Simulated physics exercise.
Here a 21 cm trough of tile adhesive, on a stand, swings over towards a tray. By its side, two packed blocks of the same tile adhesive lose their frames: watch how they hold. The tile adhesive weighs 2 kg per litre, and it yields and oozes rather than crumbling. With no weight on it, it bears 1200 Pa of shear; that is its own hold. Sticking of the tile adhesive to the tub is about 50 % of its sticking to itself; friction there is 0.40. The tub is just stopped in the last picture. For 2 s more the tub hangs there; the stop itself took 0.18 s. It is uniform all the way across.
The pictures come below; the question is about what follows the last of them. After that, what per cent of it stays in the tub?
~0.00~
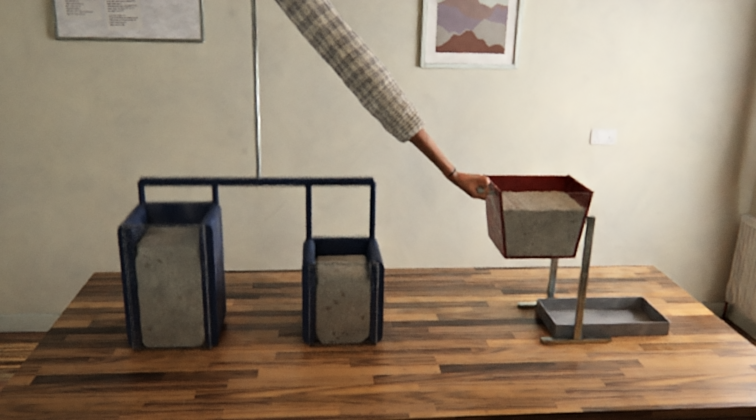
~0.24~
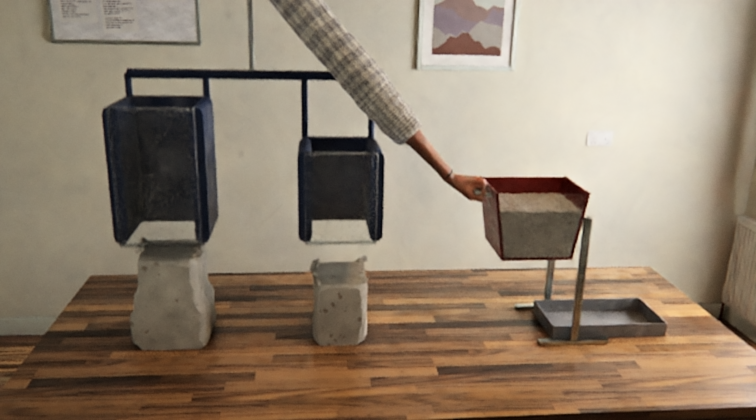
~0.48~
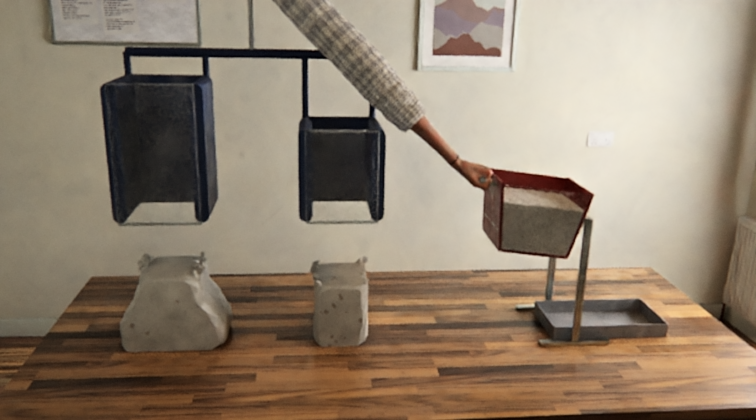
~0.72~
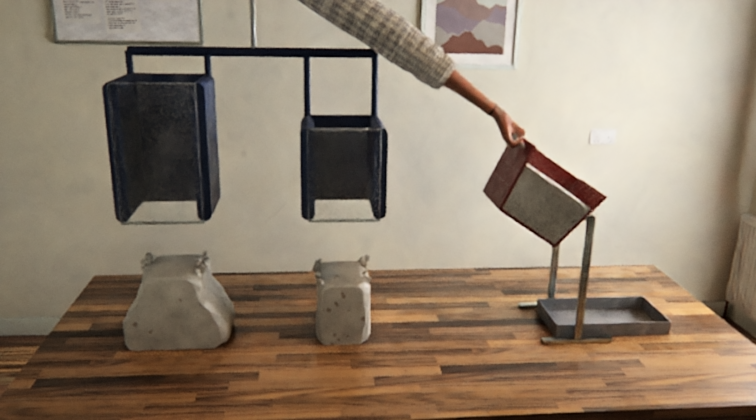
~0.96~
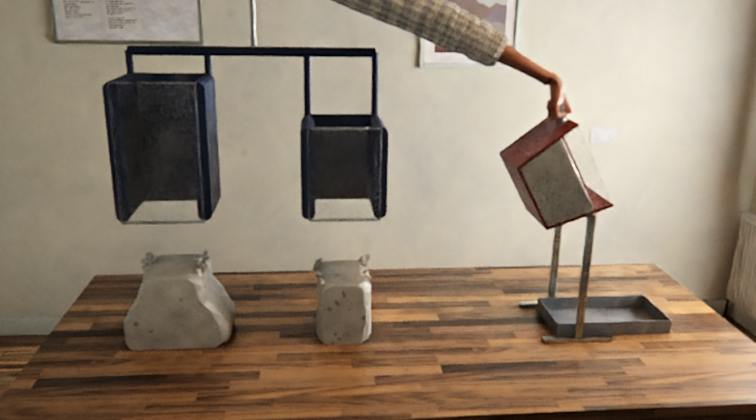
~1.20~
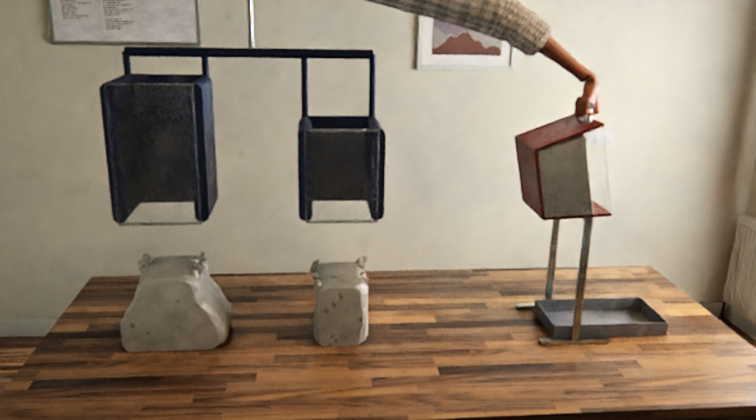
Some 100 percent stays in the tub.
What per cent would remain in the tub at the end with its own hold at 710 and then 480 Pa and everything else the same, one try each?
You'd see 65 percent the first time and 60 percent the second.
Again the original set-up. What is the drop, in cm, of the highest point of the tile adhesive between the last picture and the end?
About 0 cm.
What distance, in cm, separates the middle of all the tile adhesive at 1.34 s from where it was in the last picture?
Shift: Some 0 cm.
After 1.34 s, the tub is at 78 degrees and holds 100 %.
After 1.51 s, the tub is at 78 degrees and holds 100 %.
After 1.68 s, the tub is at 78 degrees and holds 100 %.
After 1.85 s, the tub is at 78 degrees and holds 100 %.
After 3.20 s, the tub is at 78 degrees and holds 100 %.
